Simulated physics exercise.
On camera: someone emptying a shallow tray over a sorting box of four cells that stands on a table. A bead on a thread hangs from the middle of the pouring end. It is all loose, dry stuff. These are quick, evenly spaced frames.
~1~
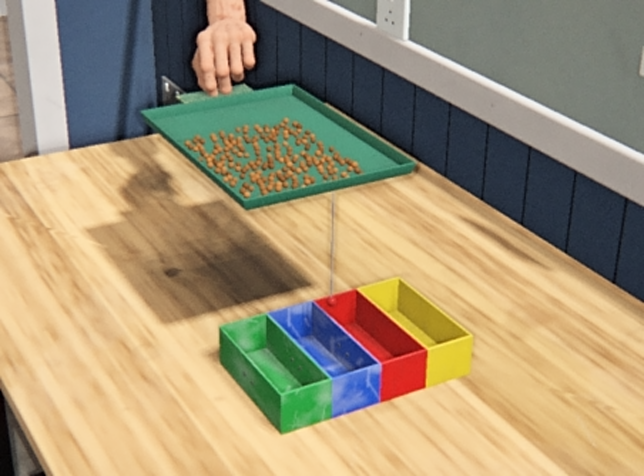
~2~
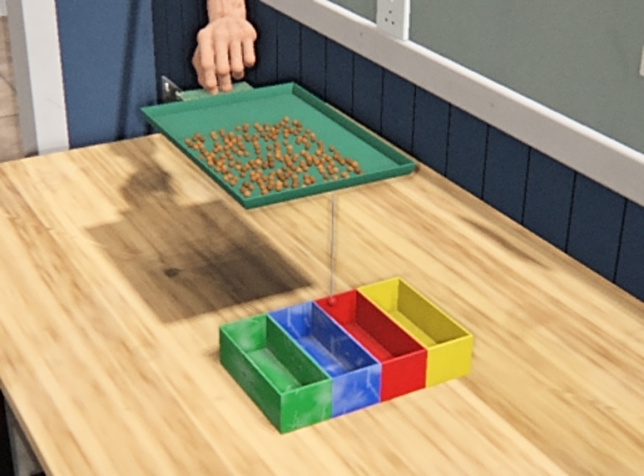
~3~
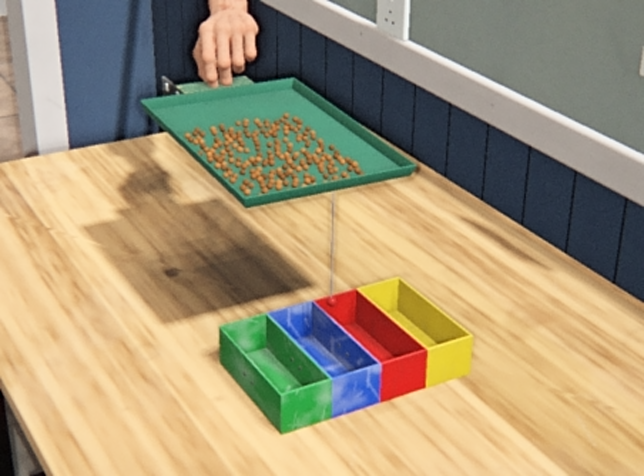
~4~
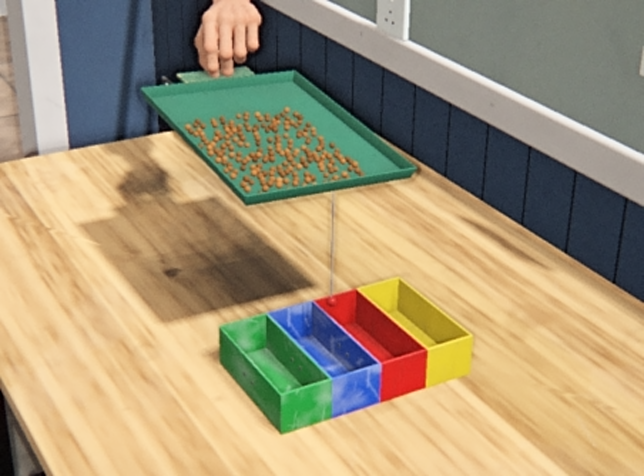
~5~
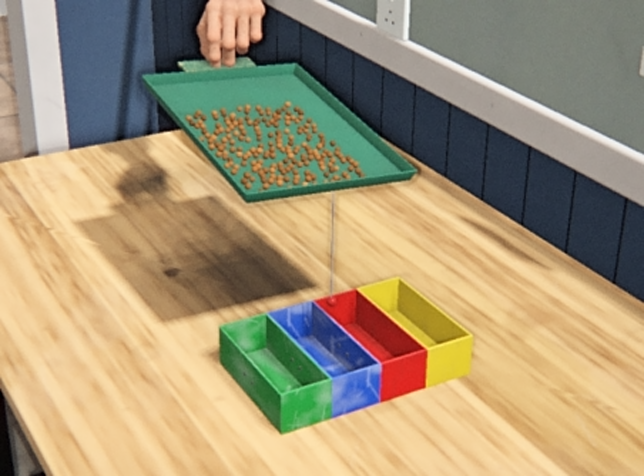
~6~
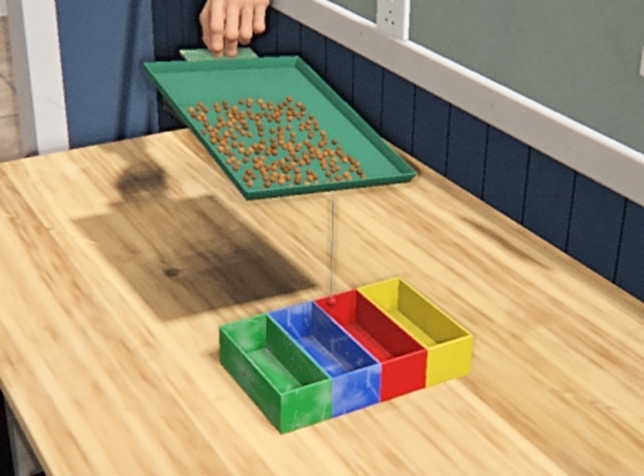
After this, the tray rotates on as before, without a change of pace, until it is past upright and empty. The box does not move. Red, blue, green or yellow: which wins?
Fullest: The yellow cell.
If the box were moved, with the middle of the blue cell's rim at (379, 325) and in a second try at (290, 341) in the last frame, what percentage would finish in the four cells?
About 100 and 30 per cent.
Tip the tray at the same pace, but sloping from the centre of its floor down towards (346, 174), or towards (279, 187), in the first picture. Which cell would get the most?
At the first place yellow, at the second that green cell.
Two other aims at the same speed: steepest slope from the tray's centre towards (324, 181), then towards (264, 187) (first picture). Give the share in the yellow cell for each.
The first gives 20 %, the second 0 %.
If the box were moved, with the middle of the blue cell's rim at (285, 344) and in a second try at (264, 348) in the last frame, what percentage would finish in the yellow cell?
First some 20, then 0 per cent.
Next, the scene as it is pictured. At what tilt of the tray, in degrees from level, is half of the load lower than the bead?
At about 90°.
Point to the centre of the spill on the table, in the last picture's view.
Roughly at (466, 321).
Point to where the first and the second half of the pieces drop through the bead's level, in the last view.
Early half (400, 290), late half (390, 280).
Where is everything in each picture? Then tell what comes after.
The first picture shows corners of the pouring end near (246, 198) and (411, 162), level; middle of the load near (278, 157), cereal balls; bead on its thread near (331, 302); green cell near (306, 403); blue cell near (356, 387); red cell near (403, 372); yellow cell near (449, 358).
The second picture shows corners of the pouring end near (246, 198) and (411, 162), level; middle of the load near (278, 157).
The third picture shows corners of the pouring end near (247, 196) and (412, 164), tipped barely, lowest at the right corner; middle of the load near (278, 154).
The fourth picture shows corners of the pouring end near (247, 194) and (412, 167), tipped a little, lowest at the right corner; middle of the load near (278, 150).
The fifth picture shows corners of the pouring end near (248, 192) and (412, 169), tipped a little, lowest at the right corner; middle of the load near (279, 146).
The sixth picture shows corners of the pouring end near (249, 189) and (412, 172), tipped a little, lowest at the right corner; middle of the load near (281, 143); green cell near (306, 403); blue cell near (356, 387); red cell near (403, 372); yellow cell near (449, 358).
Shortly afterwards, tray tipped steeply; all but a few on the tray; only a few in the yellow cell; only a few in the red cell; only a few falling or outside the box.
Next, tray tipped right over; only a few on the tray; the bulk in the yellow cell; a little in the red cell; near a quarter falling or outside the box.
Some moments later, tray tipped past a quarter turn; the bulk in the yellow cell; a little in the red cell; a little falling or outside the box.
In the end, tray tipped past a quarter turn; the bulk in the yellow cell; a little in the red cell; none at all in the green cell; none at all in the blue cell; a little outside the box.
